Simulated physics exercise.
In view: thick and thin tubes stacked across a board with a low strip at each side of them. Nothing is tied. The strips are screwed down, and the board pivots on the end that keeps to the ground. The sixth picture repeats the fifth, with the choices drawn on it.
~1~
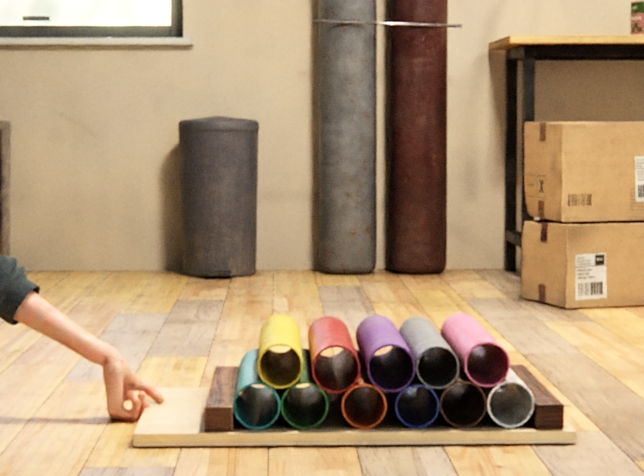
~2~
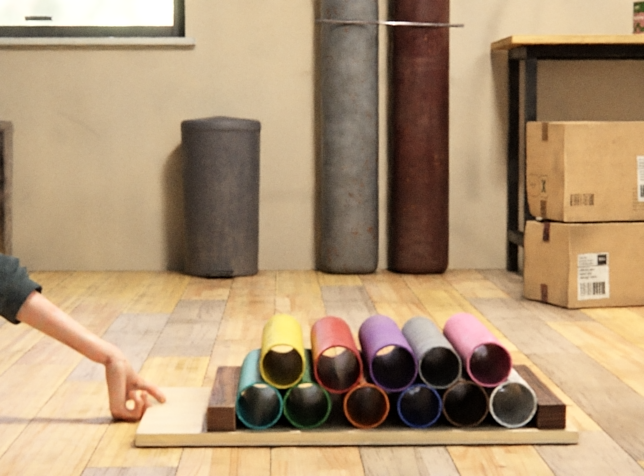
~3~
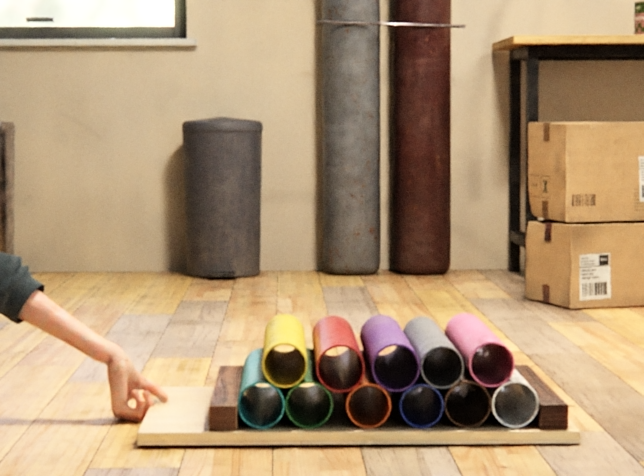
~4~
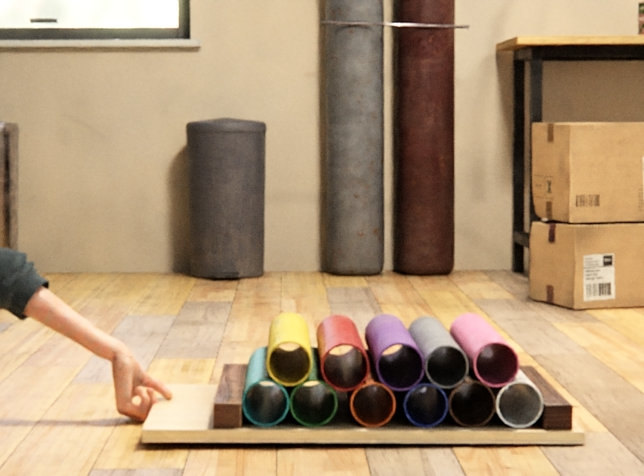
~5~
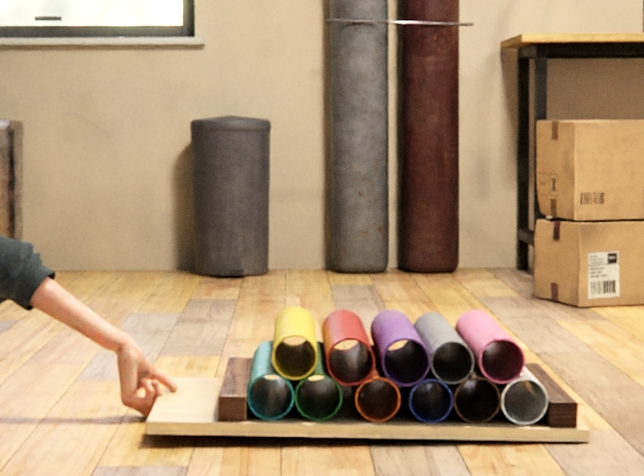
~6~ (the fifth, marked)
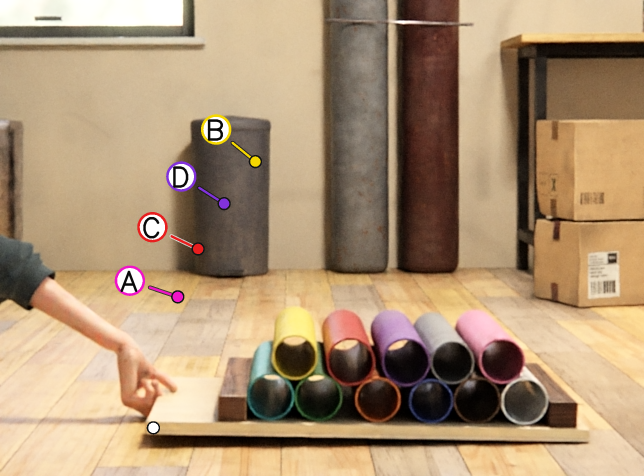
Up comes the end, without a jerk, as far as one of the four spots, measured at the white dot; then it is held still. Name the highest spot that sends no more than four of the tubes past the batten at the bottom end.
The highest mark that will do is C.
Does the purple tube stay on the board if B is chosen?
No, with B.
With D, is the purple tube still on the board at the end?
No.
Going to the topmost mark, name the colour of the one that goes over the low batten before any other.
It is the pink one.
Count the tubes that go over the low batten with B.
It comes to five.
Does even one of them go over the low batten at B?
Yes.
On the marked copy, A at (178, 297); B at (255, 161); C at (198, 249); D at (224, 204); the white dot at (153, 428).
Taking C. A third of the way, board at 17°.
Two thirds of the way, board at 26°.
When it is over, board at 26°, four over the low batten (pink, purple, red, grey).
As for the rest, A none over the low batten; B five over the low batten; D five over the low batten.
